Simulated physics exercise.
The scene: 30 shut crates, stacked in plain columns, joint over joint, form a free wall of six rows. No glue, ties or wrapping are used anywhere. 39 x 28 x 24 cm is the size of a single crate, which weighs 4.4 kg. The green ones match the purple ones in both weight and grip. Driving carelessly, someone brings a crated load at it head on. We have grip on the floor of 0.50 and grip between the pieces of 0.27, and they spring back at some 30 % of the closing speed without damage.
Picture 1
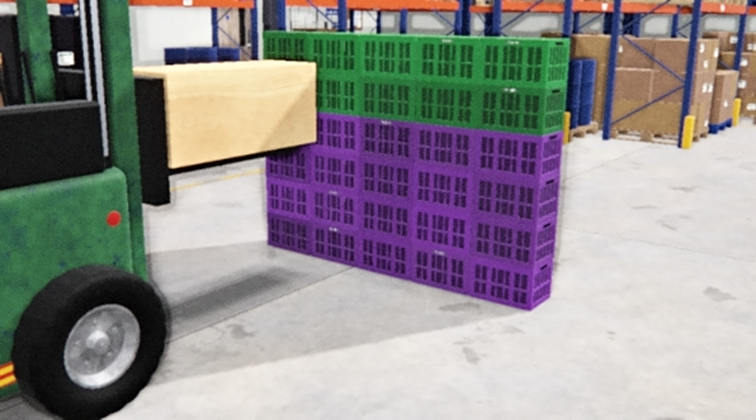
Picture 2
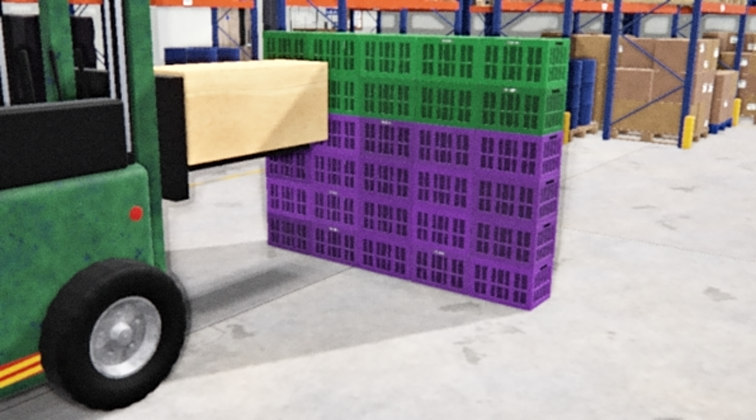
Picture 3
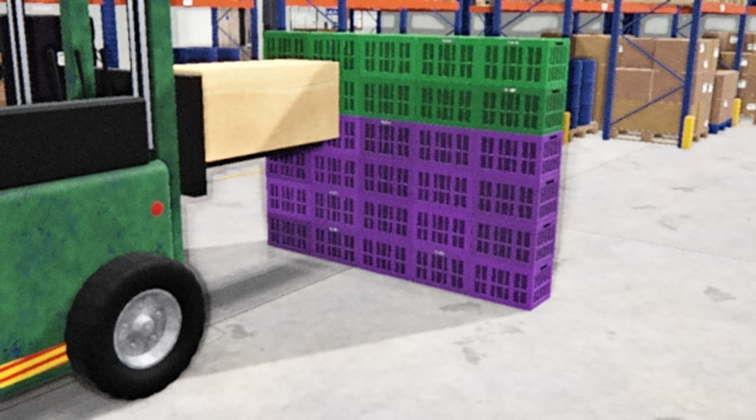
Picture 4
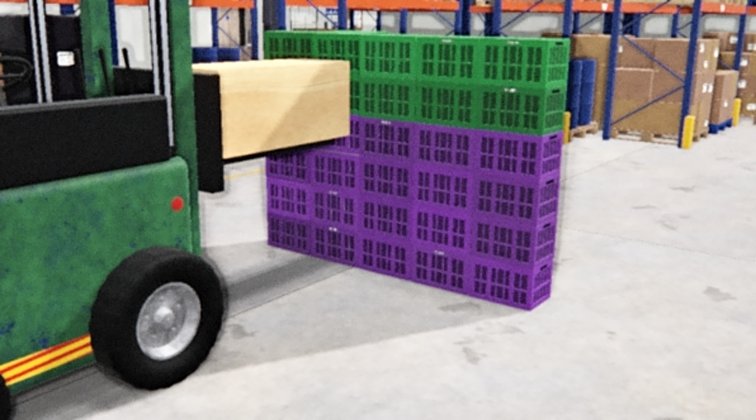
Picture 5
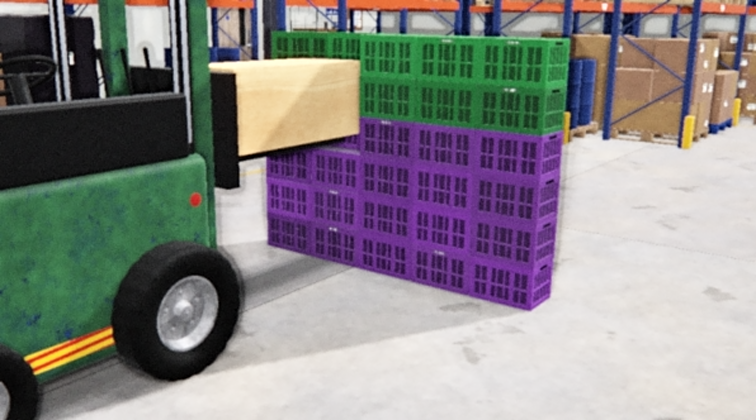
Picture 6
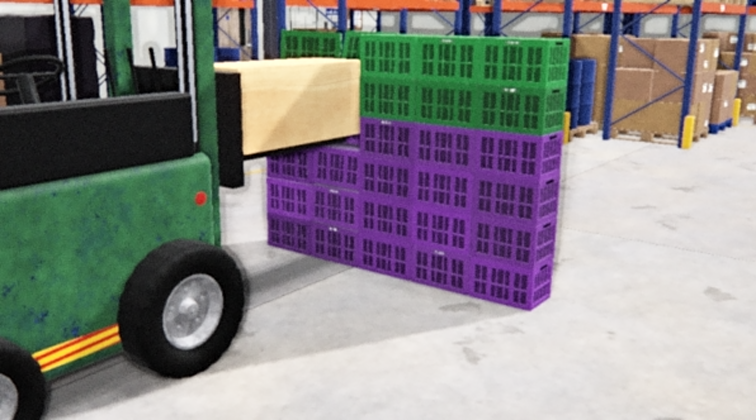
In a warehouse, a green forklift carrying a pale box rolls rightward into stacked green and purple crates, shifting several upper ones.
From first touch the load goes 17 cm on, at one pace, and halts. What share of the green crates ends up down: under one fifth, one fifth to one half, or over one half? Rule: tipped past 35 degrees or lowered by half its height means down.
One fifth to one half.
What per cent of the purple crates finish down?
For purple, it's 10 per cent down at the end.
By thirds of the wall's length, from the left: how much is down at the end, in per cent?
I'd put it at 50 % left, 0 % middle and 0 % right.
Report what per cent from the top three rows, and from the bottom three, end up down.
40% and 0%.
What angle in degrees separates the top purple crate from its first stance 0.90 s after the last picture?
Close to 0° of tilt compared with the start.
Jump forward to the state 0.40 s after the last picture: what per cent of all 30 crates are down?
20 per cent at that moment.
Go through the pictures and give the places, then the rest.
In the first frame (each place is the centre of the face we see best), load (304, 96) 28 cm short of touching; top green crate (284, 52); top purple crate (443, 147); all as stacked.
The second frame shows load (316, 95) 17 cm short of touching; top green crate (284, 52).
The third frame shows load (328, 94) 6 cm short of touching; top green crate (284, 52).
The fourth frame shows load (339, 93) 42 mm in; top green crate (289, 52) moved 33 mm; 6 have shifted.
The fifth frame shows load (350, 91) 14 cm in; top green crate (300, 51) moved 12 cm; 6 have shifted.
The sixth frame shows load (353, 91) 17 cm in, stopped; top green crate (310, 50) tilted 4°; top purple crate (443, 147); 7 have shifted.
Then, 0.16 s later than the last frame, 2 of the 10 green crates down (3 of 30 in all colours); top green crate tilted 17°.
Then, 0.40 s later than the last frame, 4 of the 10 green crates down (6 of 30 in all colours); top green crate tilted 58°, 30 cm lower.
Then, 0.90 s later than the last frame, 4 of the 10 green crates down (6 of 30 in all colours); top green crate on its side.
When it is over, 4 of the 10 green crates down (6 of 30 in all colours); top green crate on its side; top purple crate unmoved. That is 40 per cent. In pixels of the last frame, middles, top green crate near (353, 190), top purple crate near (455, 144).
